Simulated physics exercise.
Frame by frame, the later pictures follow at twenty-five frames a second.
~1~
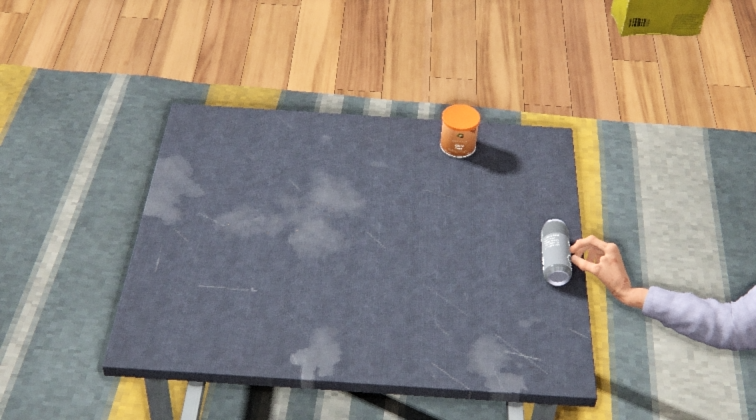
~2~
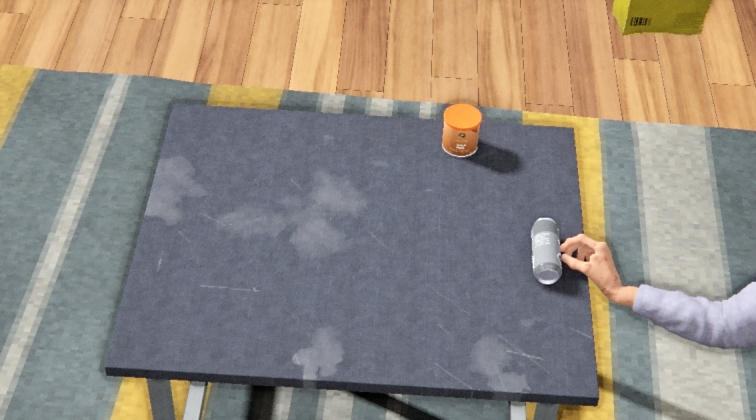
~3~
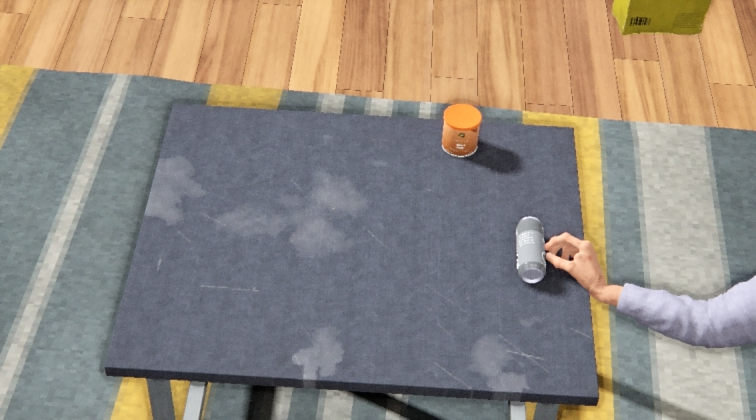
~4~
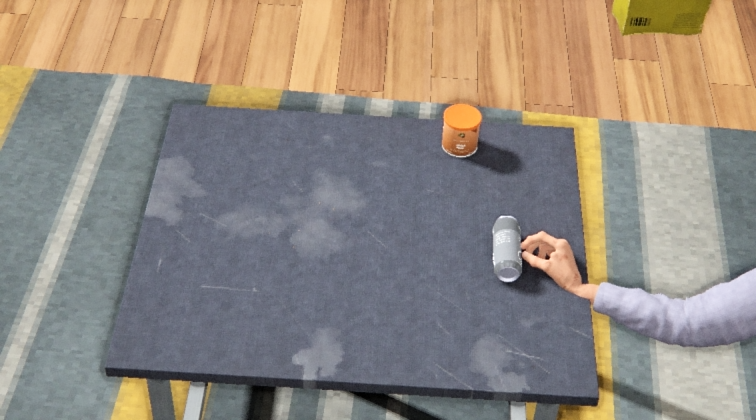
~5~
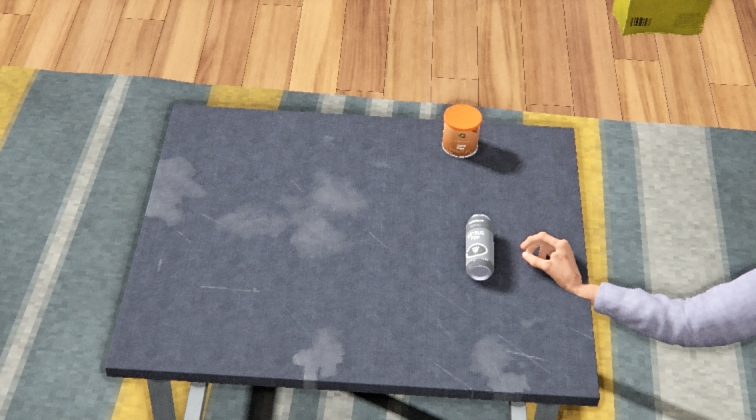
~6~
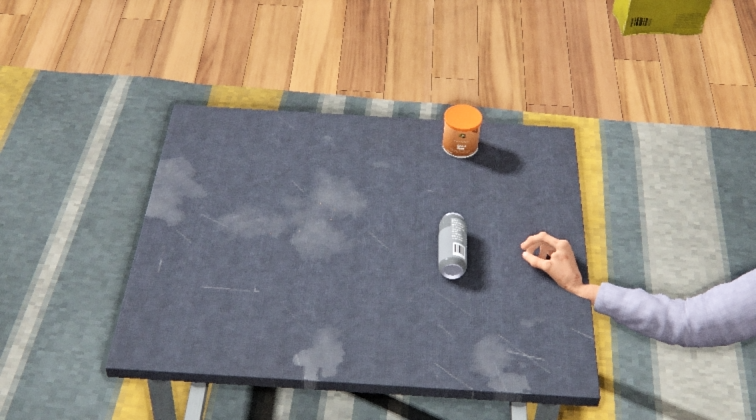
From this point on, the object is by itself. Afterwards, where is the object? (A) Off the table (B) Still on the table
Off the table.
Then, 0.20 s past the last view, grey can displaced well along near (320, 238).
Then, 0.50 s past the last view, grey can now off the table.
Then, 0.90 s past the last view, things are still on the move.
Finally, off the table, grey can.
